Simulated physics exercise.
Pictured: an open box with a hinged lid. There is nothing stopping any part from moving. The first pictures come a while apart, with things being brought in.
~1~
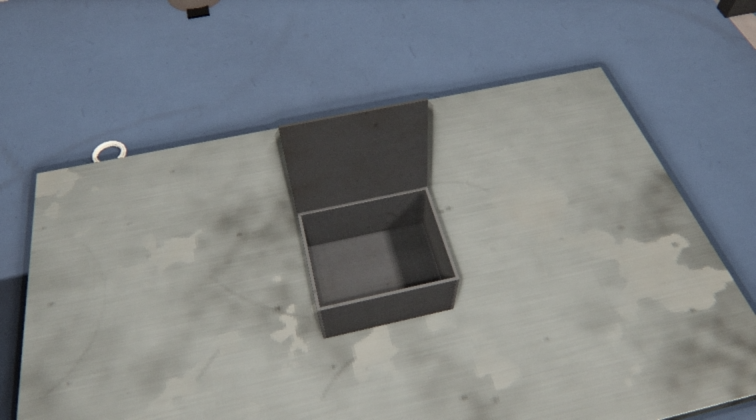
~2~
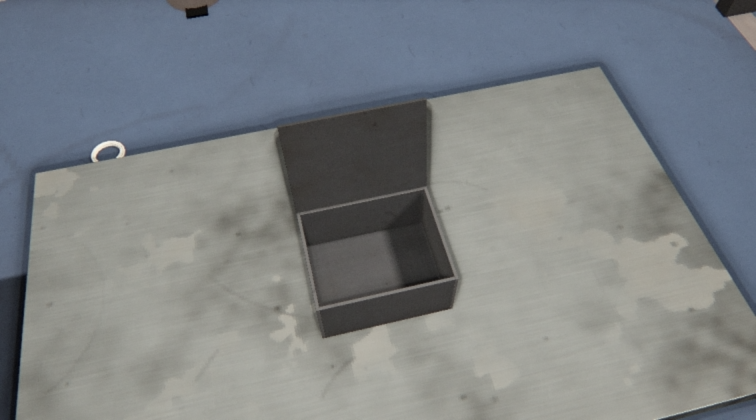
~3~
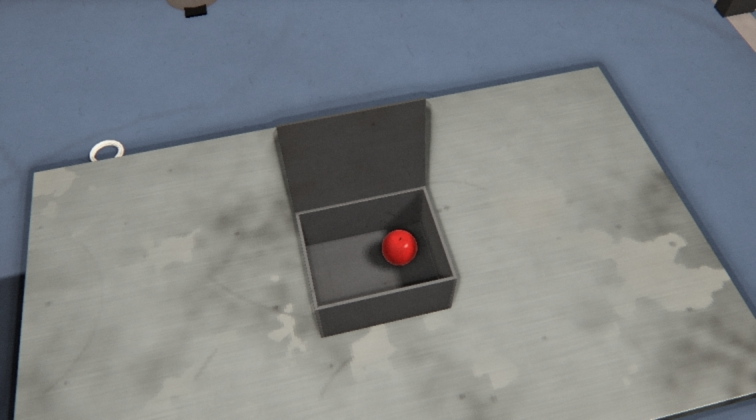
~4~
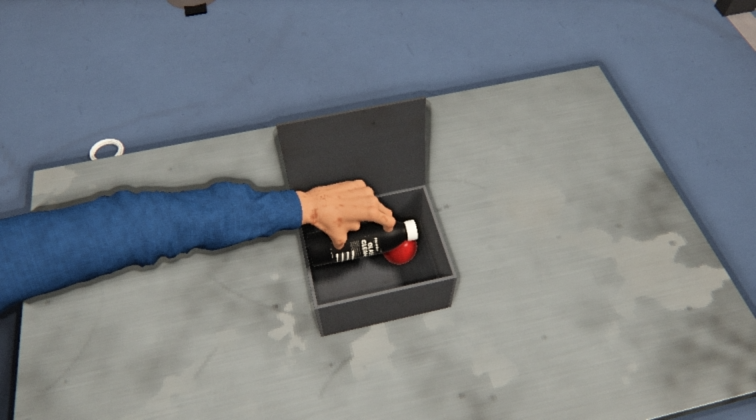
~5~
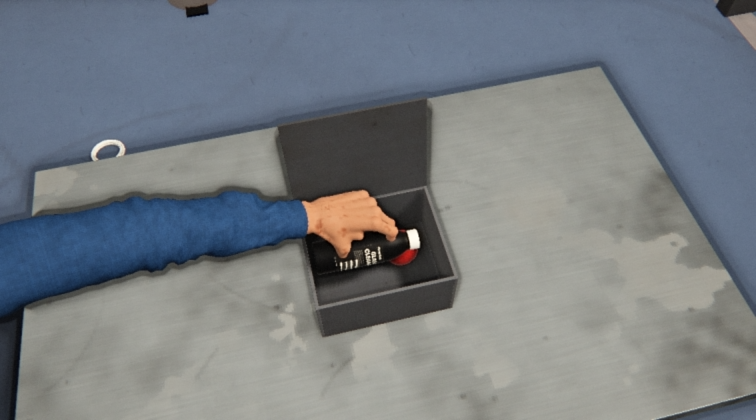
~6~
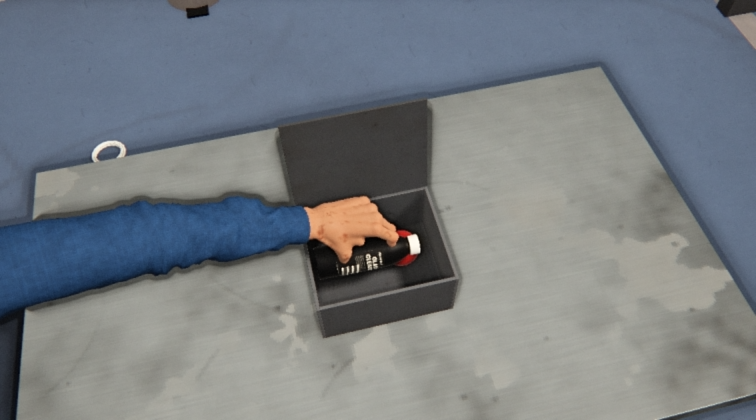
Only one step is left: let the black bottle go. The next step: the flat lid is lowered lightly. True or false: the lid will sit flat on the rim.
True.
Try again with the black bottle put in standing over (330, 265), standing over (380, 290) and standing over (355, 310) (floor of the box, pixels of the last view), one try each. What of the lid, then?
1: Open. 2: Open. 3: Open.
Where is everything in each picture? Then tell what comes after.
In the first picture, the last thing is not in view yet.
In the second picture, the last thing is not in view yet.
In the third picture, the last thing is not in view yet; red apple (399, 248).
The fourth picture shows still above its spot; black bottle (363, 240).
The fifth picture shows still above its spot; black bottle (366, 248).
The sixth picture shows in place under the hand; black bottle (367, 254).
Then, 0.40 s later than the last frame, black bottle moved about its own width near (373, 293); red apple moved a little.
Then, 1.30 s later than the last frame, lid 78° above the rim; black bottle moved about its own width near (372, 296); red apple moved a little.
Then, 1.80 s later than the last frame, lid 43° above the rim; black bottle moved about its own width near (372, 295); red apple moved a little.
Then, 2.10 s later than the last frame, lid 15° above the rim; black bottle moved about its own width near (372, 295); red apple moved a little.
When it is over, lid shut; moved from the start, black bottle; red apple as before. End places, in pixels of the last picture, black bottle near (372, 293).
